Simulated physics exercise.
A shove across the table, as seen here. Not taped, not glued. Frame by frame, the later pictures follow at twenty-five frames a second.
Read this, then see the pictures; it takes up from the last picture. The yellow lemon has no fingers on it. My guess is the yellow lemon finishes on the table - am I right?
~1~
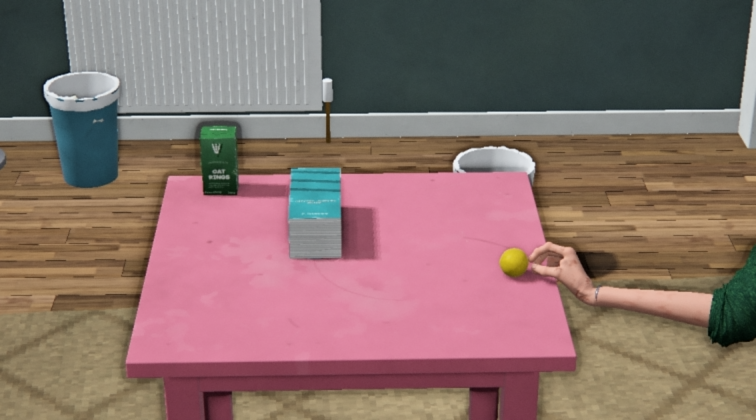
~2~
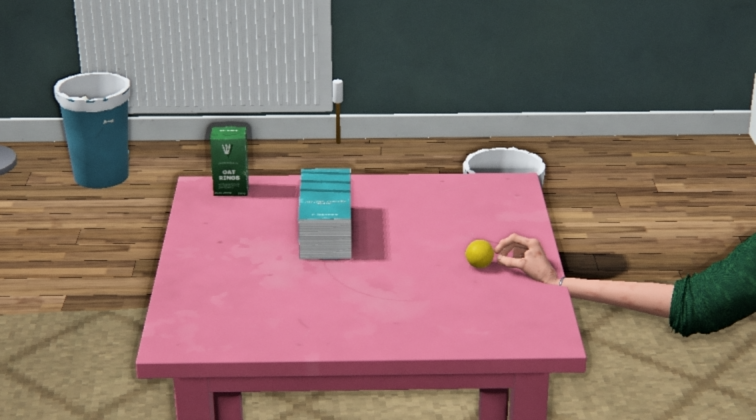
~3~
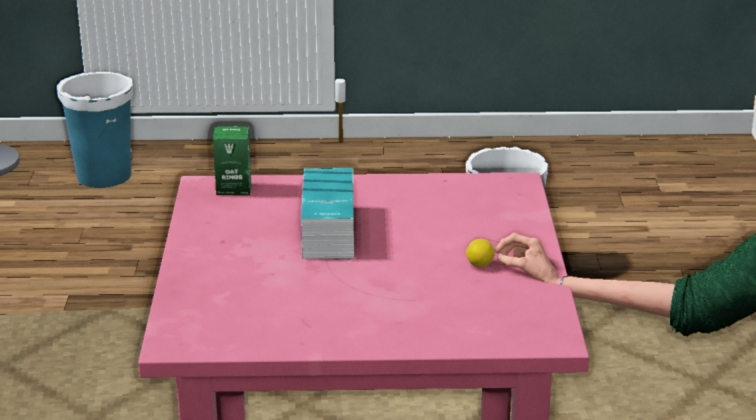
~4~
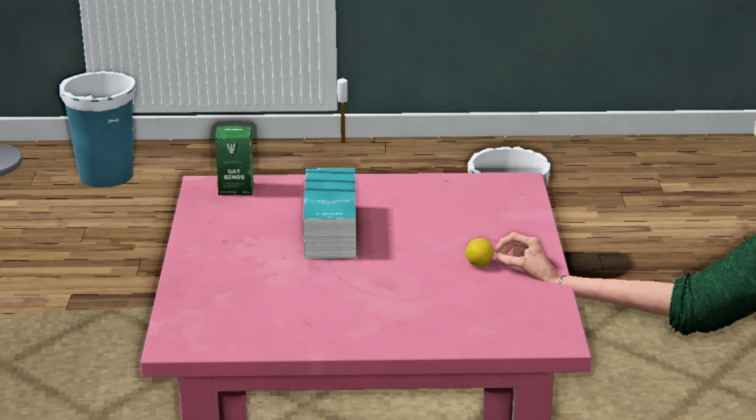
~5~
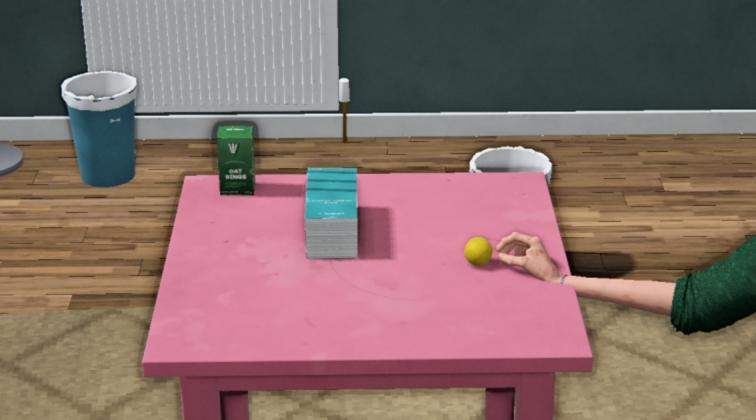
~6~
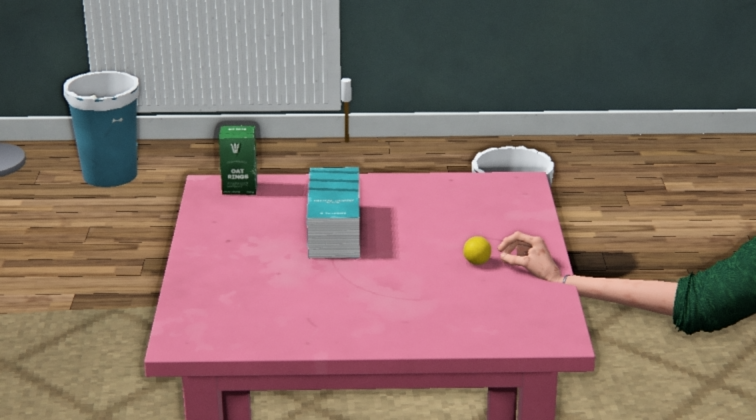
Keeps to the surface.
Then, 0.10 s later than the last frame, yellow lemon moved a little near (471, 249).
Then, 0.40 s later than the last frame, yellow lemon moved about its own width near (453, 245).
Then, 0.60 s later than the last frame, yellow lemon moved about its own width near (444, 243).
Then, 1.00 s later than the last frame, yellow lemon moved well along near (433, 241).
When it is over, moved from the start, yellow lemon. End places, in pixels of the last picture, yellow lemon near (431, 241).
